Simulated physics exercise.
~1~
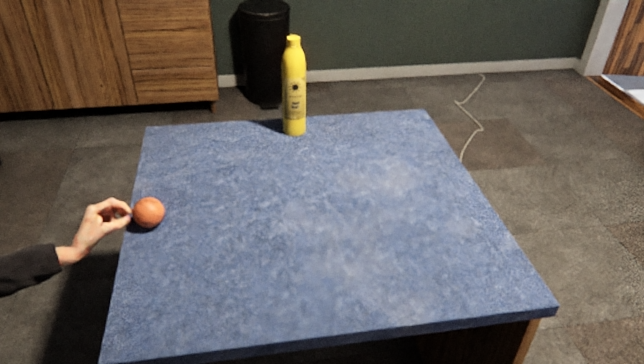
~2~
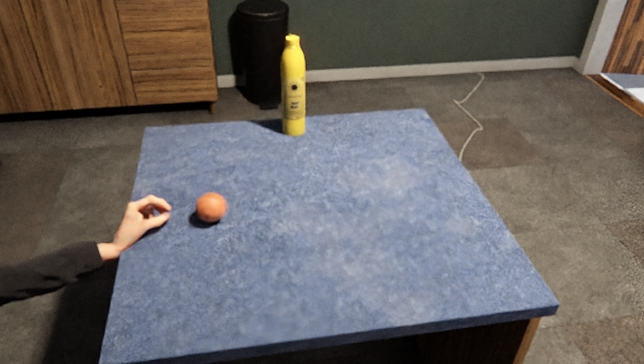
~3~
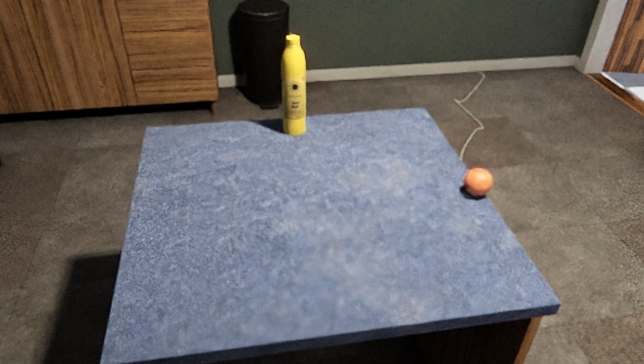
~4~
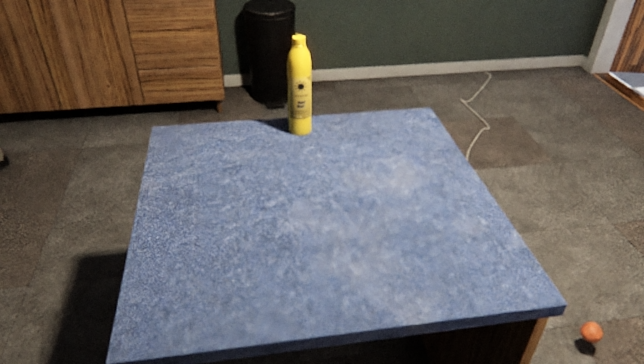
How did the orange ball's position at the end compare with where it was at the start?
At the start the orange ball was on the left side of the blue table top, next to the hand. By the end it was off the table, beyond the near right corner and lower in view.
